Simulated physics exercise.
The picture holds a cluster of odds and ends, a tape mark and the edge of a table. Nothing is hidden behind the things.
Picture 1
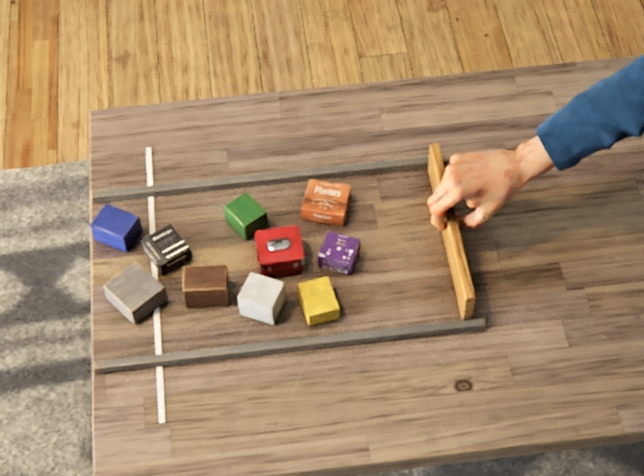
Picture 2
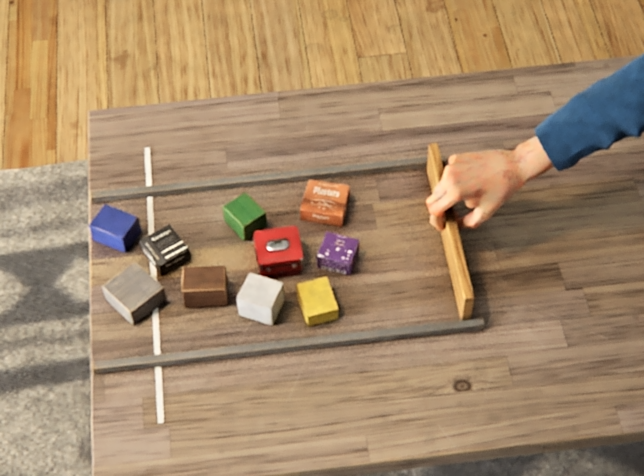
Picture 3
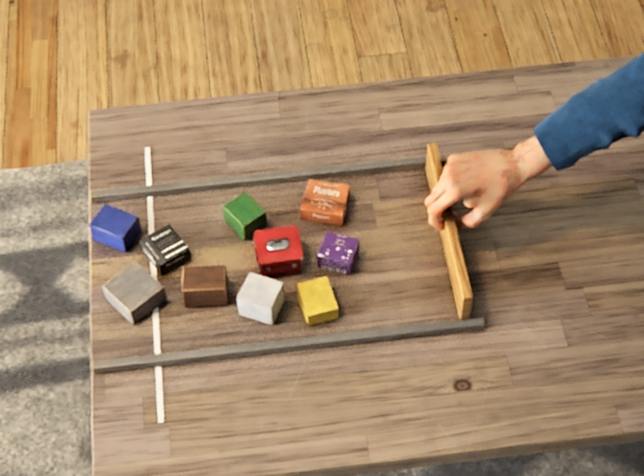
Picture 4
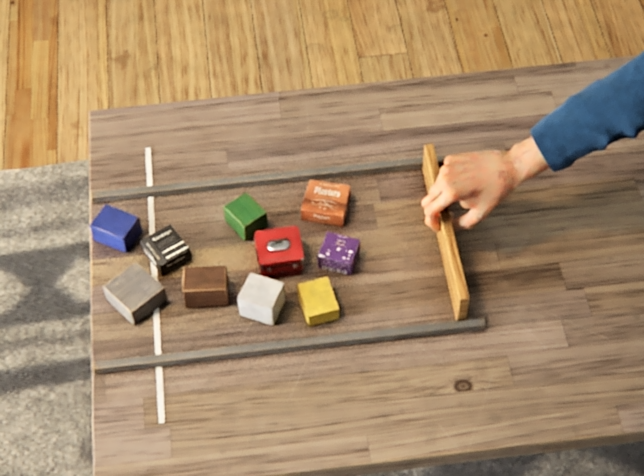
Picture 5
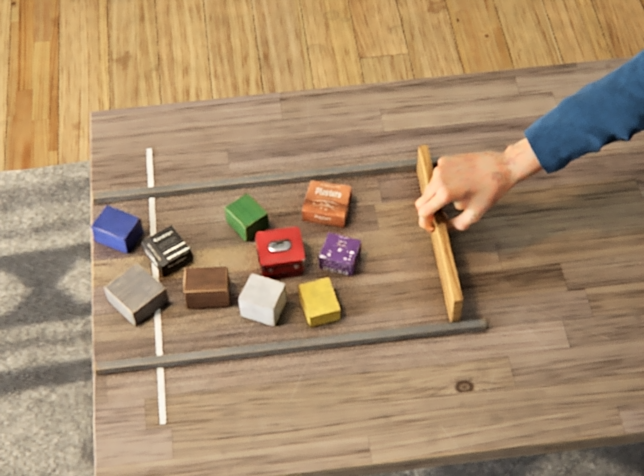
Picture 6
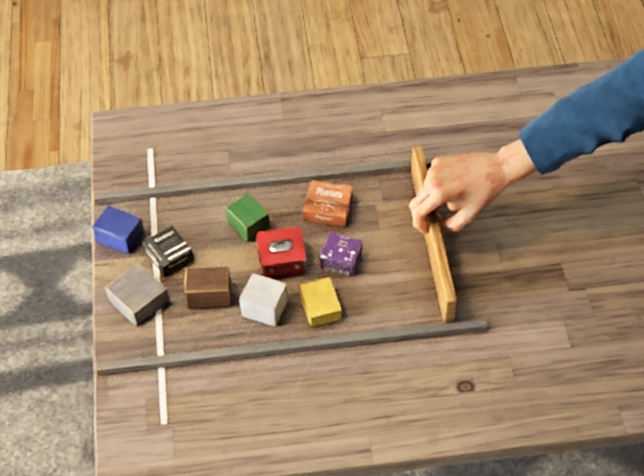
The clip opens on small blocks and boxes scattered between two rails on a wooden tabletop, some near a white tape line at the left. A hand in a blue sleeve grips a wooden board on the right, then slides it slightly leftward, while the blocks and boxes stay in place.
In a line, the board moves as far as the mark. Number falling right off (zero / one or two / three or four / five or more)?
Three or four.
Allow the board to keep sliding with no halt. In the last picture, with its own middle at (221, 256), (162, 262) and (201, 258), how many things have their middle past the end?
Respectively, 0, 3 and 0.
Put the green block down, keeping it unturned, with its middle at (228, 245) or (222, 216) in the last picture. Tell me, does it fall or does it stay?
In turn it holds its place, then holds its place.
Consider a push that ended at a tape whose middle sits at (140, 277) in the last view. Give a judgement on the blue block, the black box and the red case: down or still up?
The blue block is no longer there; as for the black box, it is no longer there; and the red case is still there.
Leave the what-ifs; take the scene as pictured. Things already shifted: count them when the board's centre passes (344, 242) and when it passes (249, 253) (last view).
Note: First position 2; second position 9.
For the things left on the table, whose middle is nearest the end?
The green block.
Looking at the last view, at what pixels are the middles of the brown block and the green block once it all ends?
Roughly (105, 304) for the first and roughly (95, 219) for the second.
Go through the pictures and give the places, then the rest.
Blue block (117, 228); grey block (135, 293); black box (166, 250); board (450, 229); tape (155, 274), in the first picture.
Grey block (134, 293); green block (245, 216), in the second picture.
Black box (165, 249); purple box (338, 253), in the third picture.
Blue block (116, 229); red case (279, 252), in the fourth picture.
Grey block (136, 294); orange box (327, 204), in the fifth picture.
Blue block (118, 230); grey block (137, 294); black box (168, 251); board (432, 232); tape (157, 275), in the sixth picture.
Early on, none off yet; blue block at rest near (118, 230); grey block at rest near (137, 294); black box at rest near (168, 251).
A while later, none off yet; blue block at rest near (116, 229); grey block travelled a little near (114, 289); black box travelled a little near (147, 255).
Finally, the number that fall off is three or four; lost, black box, grey block and blue block.
